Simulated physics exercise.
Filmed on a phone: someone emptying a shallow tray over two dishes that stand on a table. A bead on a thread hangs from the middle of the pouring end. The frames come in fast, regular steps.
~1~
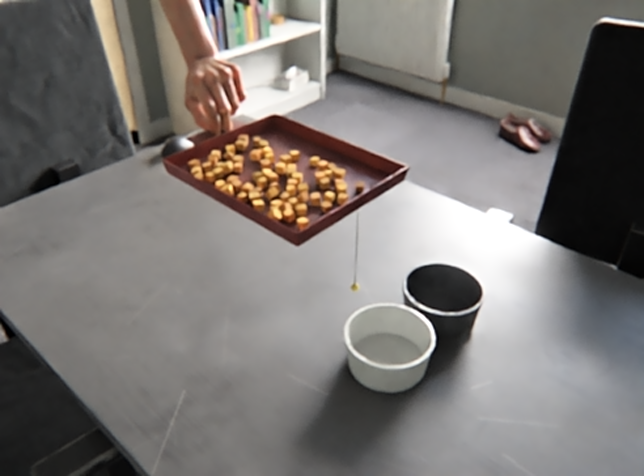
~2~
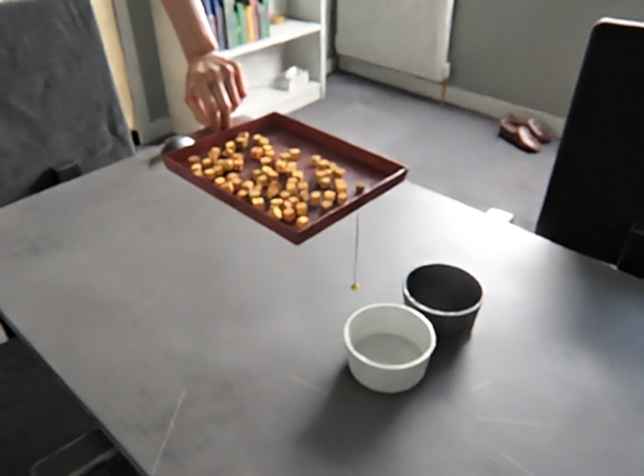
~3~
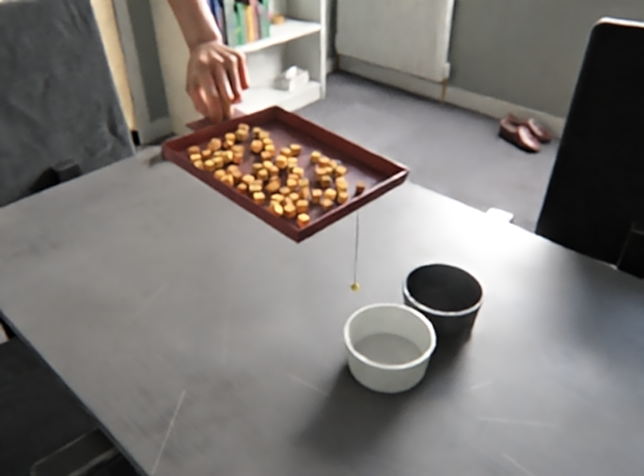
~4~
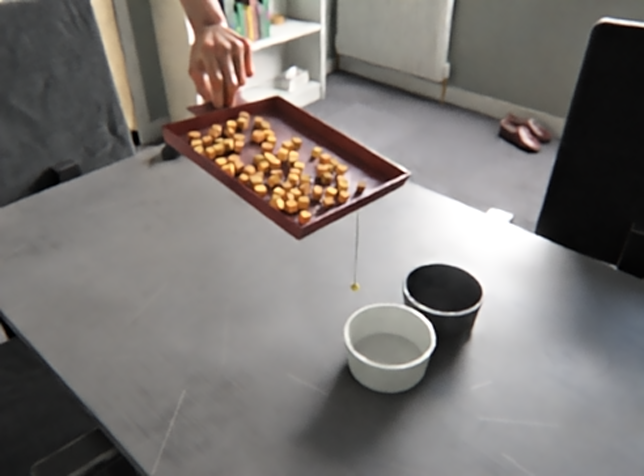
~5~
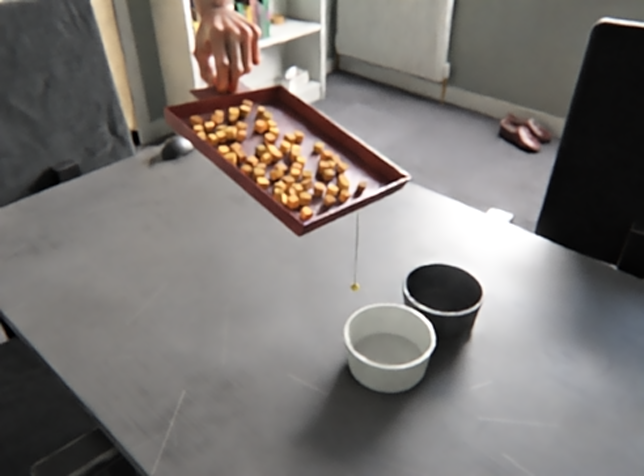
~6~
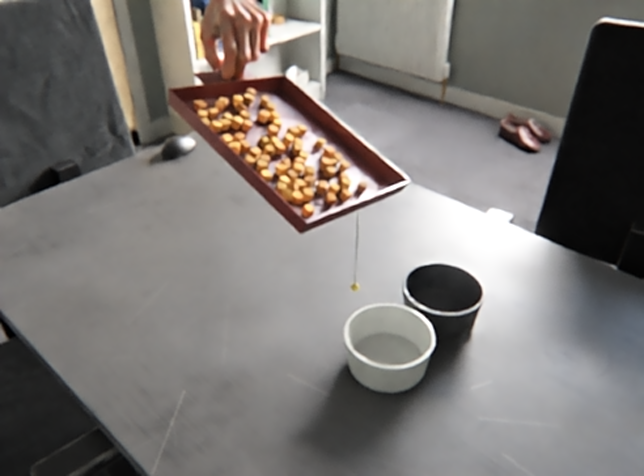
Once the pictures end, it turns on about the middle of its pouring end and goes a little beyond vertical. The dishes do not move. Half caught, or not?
The two hold less than half of the load.
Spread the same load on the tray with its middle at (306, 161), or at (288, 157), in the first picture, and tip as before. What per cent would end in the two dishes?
The first gives 30 %, the second 20 %.
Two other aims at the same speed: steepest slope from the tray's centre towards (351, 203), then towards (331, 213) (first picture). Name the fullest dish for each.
First the left one, then the left dish.
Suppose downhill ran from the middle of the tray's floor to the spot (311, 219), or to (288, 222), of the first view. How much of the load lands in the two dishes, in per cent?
About 20 and 0 per cent.
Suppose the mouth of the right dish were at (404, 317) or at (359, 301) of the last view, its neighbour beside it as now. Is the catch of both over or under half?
First below a half, then below a half.
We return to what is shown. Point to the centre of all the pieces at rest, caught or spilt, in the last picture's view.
Close to (405, 296).
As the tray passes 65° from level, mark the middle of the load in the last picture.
Roughly at (367, 173).
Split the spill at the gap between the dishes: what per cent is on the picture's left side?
Close to 80 per cent.
Shortly afterwards, tray tipped steeply; the whole lot on the tray.
Next, tray tipped past a quarter turn; the bulk on the tray; a little in the right dish; near a quarter outside both; only a few in the air.
Some moments later, tray tipped past a quarter turn; a little in the left dish; near a quarter in the right dish; the bulk outside both.
In the end, tray tipped past a quarter turn; a little in the left dish; near a quarter in the right dish; the bulk outside both.
